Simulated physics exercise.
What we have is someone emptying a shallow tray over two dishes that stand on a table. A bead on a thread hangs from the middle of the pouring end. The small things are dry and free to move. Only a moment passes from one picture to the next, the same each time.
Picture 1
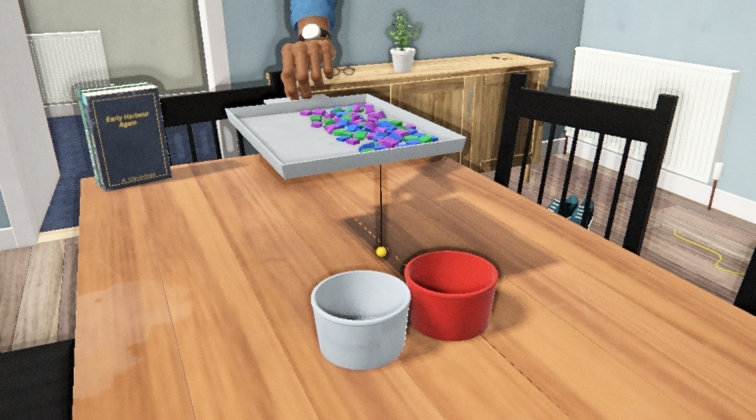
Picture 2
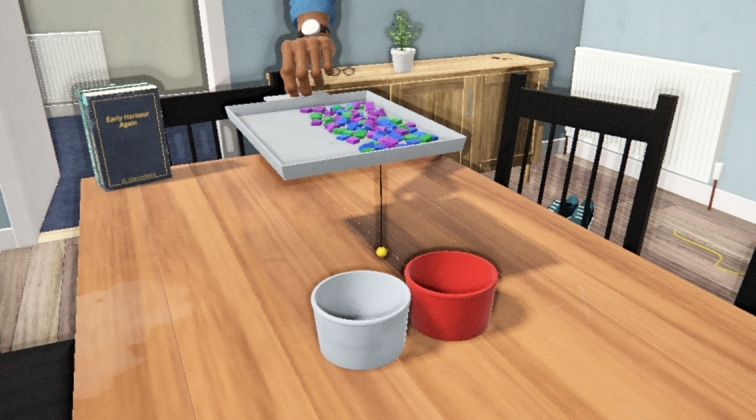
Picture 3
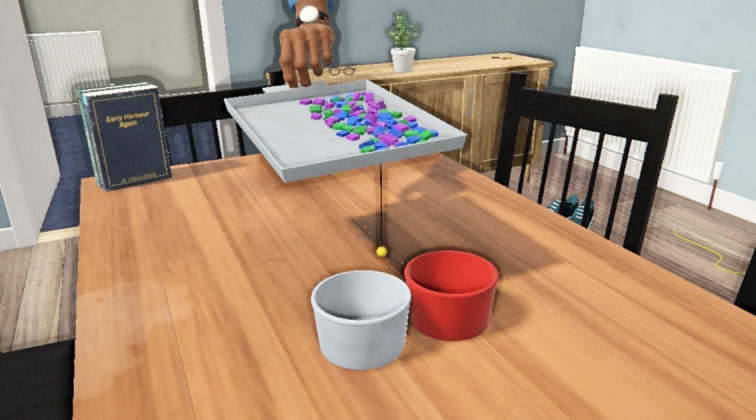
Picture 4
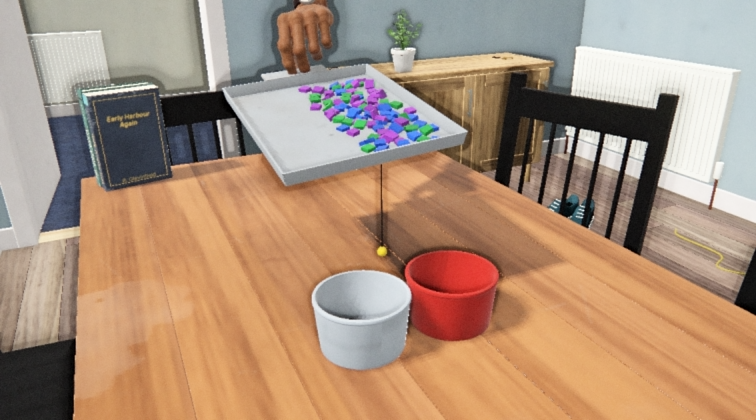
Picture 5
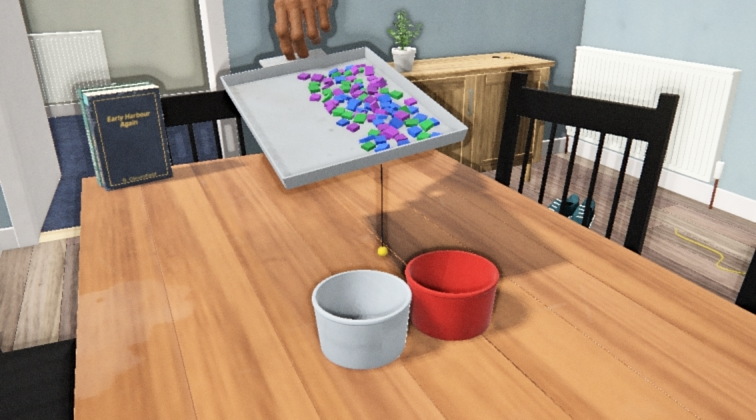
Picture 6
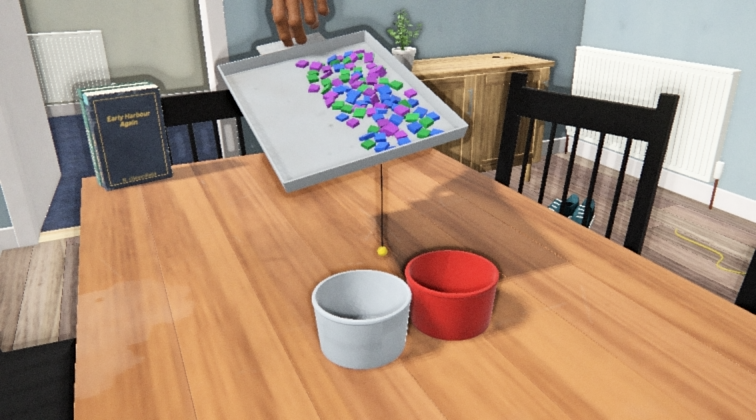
Shallow grey tray of colourful mosaic tiles tilting gradually toward its front left corner, a hand behind it, above grey and red dishes.
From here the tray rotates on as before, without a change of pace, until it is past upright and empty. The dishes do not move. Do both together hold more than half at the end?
Together they catch only the smaller part.
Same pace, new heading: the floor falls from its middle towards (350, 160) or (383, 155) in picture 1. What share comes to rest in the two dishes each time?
Near 70 % and 80 %.
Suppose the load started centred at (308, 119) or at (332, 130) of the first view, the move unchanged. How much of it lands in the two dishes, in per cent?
The first gives 20 %, the second 20 %.
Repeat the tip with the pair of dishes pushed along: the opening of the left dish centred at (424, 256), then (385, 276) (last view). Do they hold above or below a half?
In turn: The smaller part; under half.
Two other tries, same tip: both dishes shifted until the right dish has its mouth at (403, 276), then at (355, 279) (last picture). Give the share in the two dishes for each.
Near 80 % and 60 %.
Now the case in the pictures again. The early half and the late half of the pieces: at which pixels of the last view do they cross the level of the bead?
At about (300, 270), then at (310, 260).
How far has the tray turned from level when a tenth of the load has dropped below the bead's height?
Around 70° of tilt.
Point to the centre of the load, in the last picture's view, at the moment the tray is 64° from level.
Close to (318, 166).
Shortly afterwards, tray tipped steeply; the bulk on the tray; only a few in the left dish; a little in the air.
Next, tray tipped past a quarter turn; near a third on the tray; a little in the left dish; near a third outside both; a little in the air.
Some moments later, tray tipped past a quarter turn; near a quarter in the left dish; the bulk outside both.
In the end, tray tipped past a quarter turn; near a quarter in the left dish; none at all in the right dish; the bulk outside both.
